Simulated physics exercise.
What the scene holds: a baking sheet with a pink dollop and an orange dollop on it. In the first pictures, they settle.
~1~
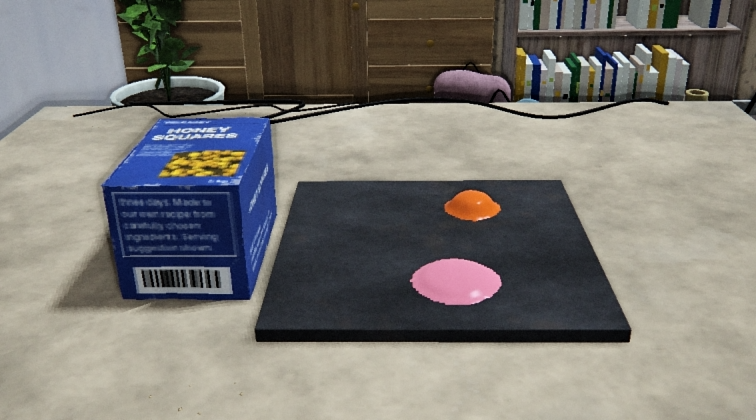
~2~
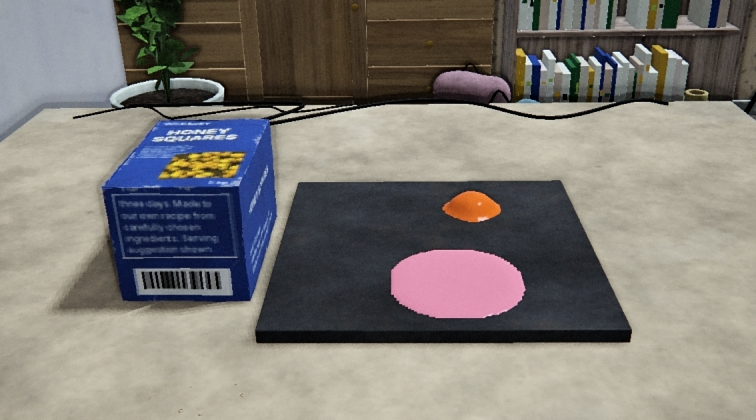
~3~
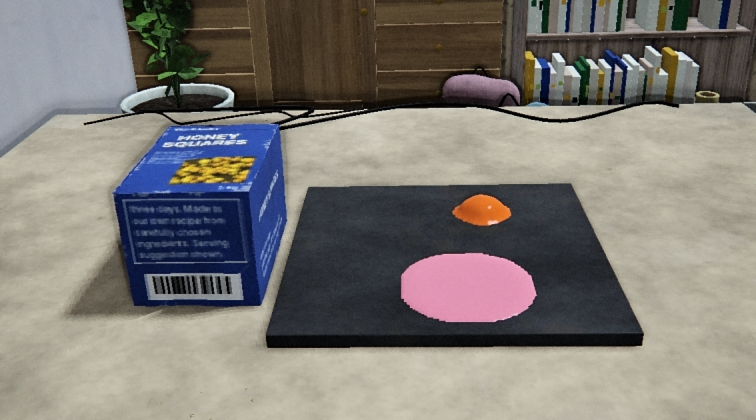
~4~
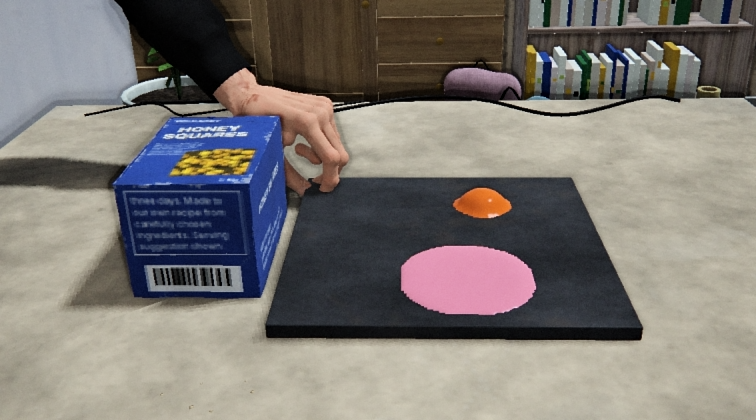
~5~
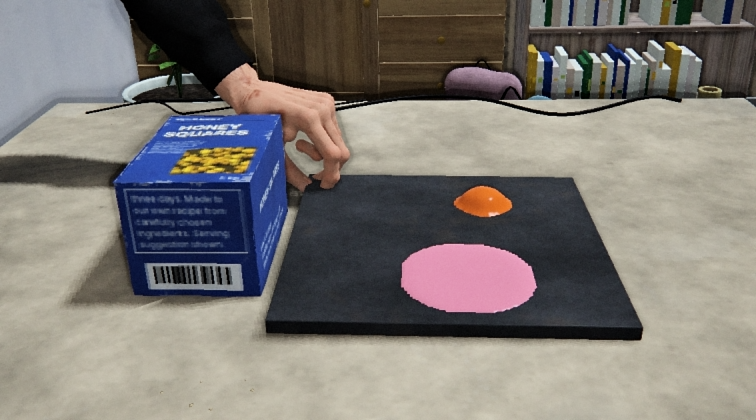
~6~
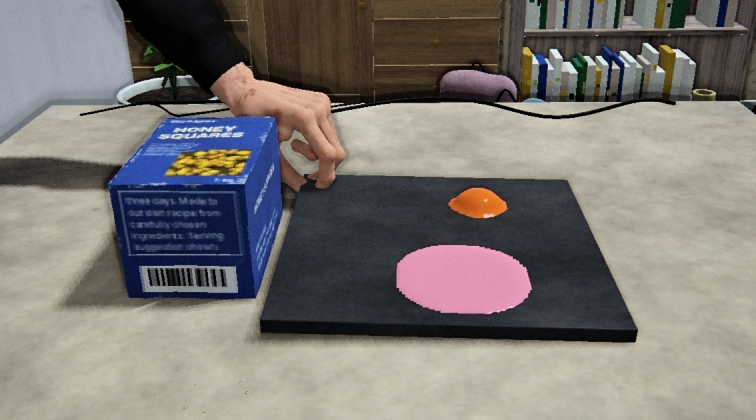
A dark-sleeved arm reaches in behind a blue box of honey squares at left and takes the far left corner of a black baking sheet on a pale table, seen from the front and slightly above, with shelves and cabinets behind. Before that, the pink dollop nearer the viewer spreads into a thin disc, while the orange mound behind it settles slightly. The camera shifts slightly, and the gripped end rises barely noticeably.
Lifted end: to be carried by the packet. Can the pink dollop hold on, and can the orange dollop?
It turns out the pink dollop drops off and the orange dollop hangs on.
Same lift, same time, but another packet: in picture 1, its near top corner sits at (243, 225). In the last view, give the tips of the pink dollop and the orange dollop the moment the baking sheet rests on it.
The first one stops at (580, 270), and after it the second at (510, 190).
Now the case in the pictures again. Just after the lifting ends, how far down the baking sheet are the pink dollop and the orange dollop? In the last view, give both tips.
In turn (615, 277) and (519, 178).
A moment on, slope about 25°; the pink dollop has crept down a long way; the orange dollop has not moved.
Further on, the pink dollop is dripping off the low end; the orange dollop has not moved.
When it is over, slope about 25°; the pink dollop is dripping off the low end; the orange dollop has not moved.
